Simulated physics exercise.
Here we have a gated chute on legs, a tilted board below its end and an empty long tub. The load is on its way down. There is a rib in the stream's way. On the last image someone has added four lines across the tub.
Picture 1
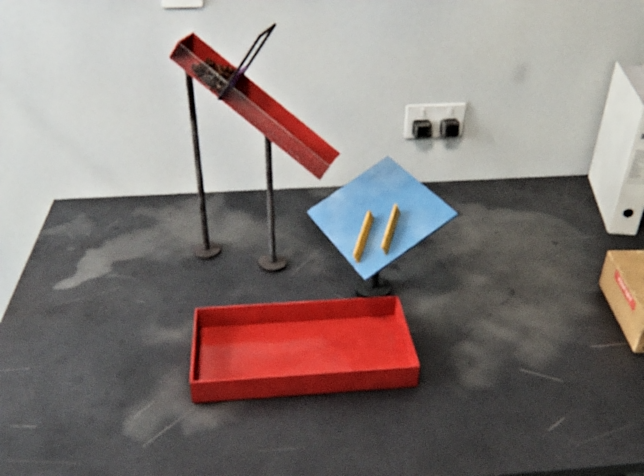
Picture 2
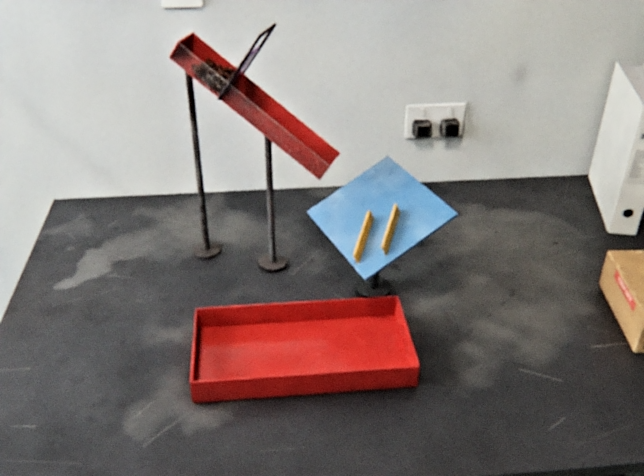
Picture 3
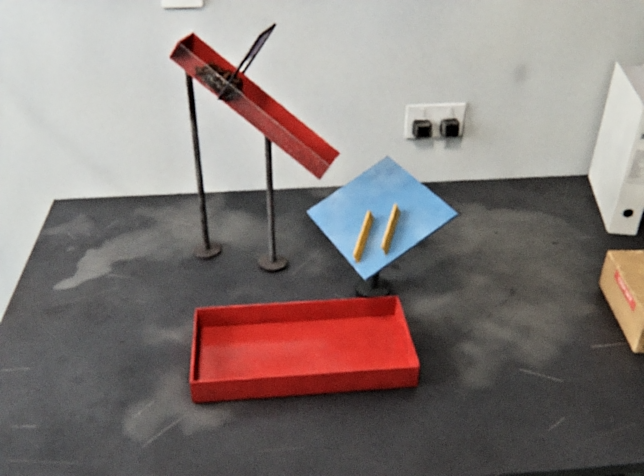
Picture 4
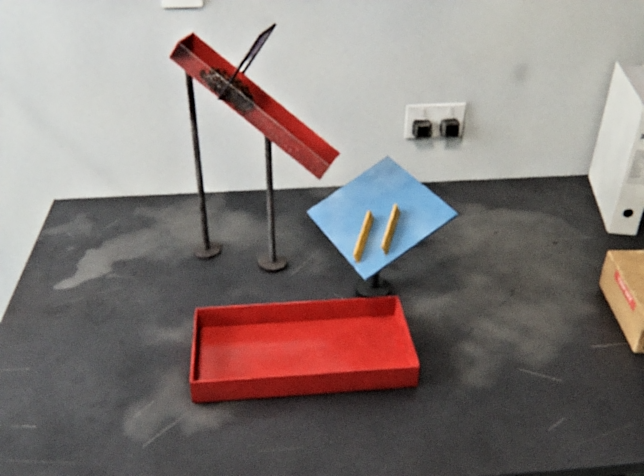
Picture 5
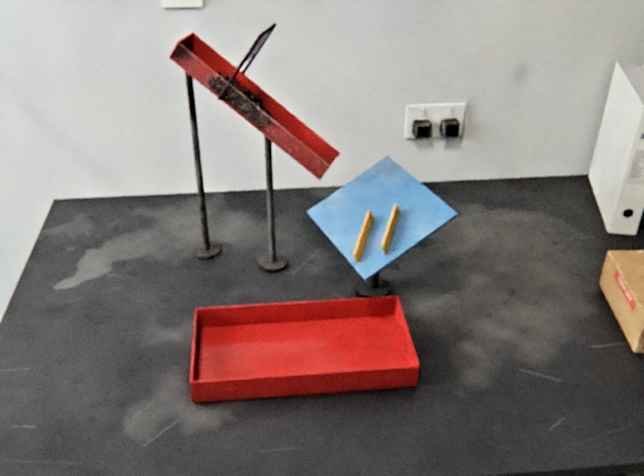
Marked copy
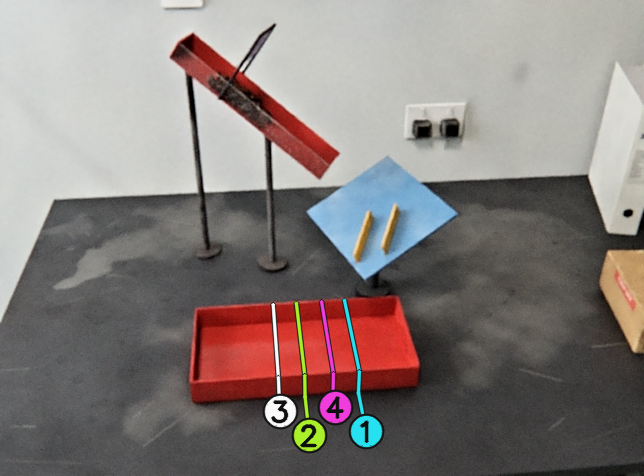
Small dark balls slid a short way down a sloping red chute on thin black legs, past its raised gate, above a tilted blue board with two yellow strips and an empty red tub.
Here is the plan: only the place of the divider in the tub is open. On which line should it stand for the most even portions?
The answer is line 4.
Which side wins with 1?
More lands on the left.
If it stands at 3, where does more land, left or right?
The right side.
On the marked copy, line 1 crosses the front rim at (359, 370); line 2 crosses the front rim at (304, 374); line 3 crosses the front rim at (278, 376); line 4 crosses the front rim at (333, 372).
For line 1, of what is caught, almost all on the left of the divider, about a tenth on the right.
For line 2, of what is caught, about a tenth on the left of the divider, the larger part on the right.
For line 3, of what is caught, about a tenth on the left of the divider, almost all on the right.
For line 4, of what is caught, roughly half on the left of the divider, roughly half on the right.
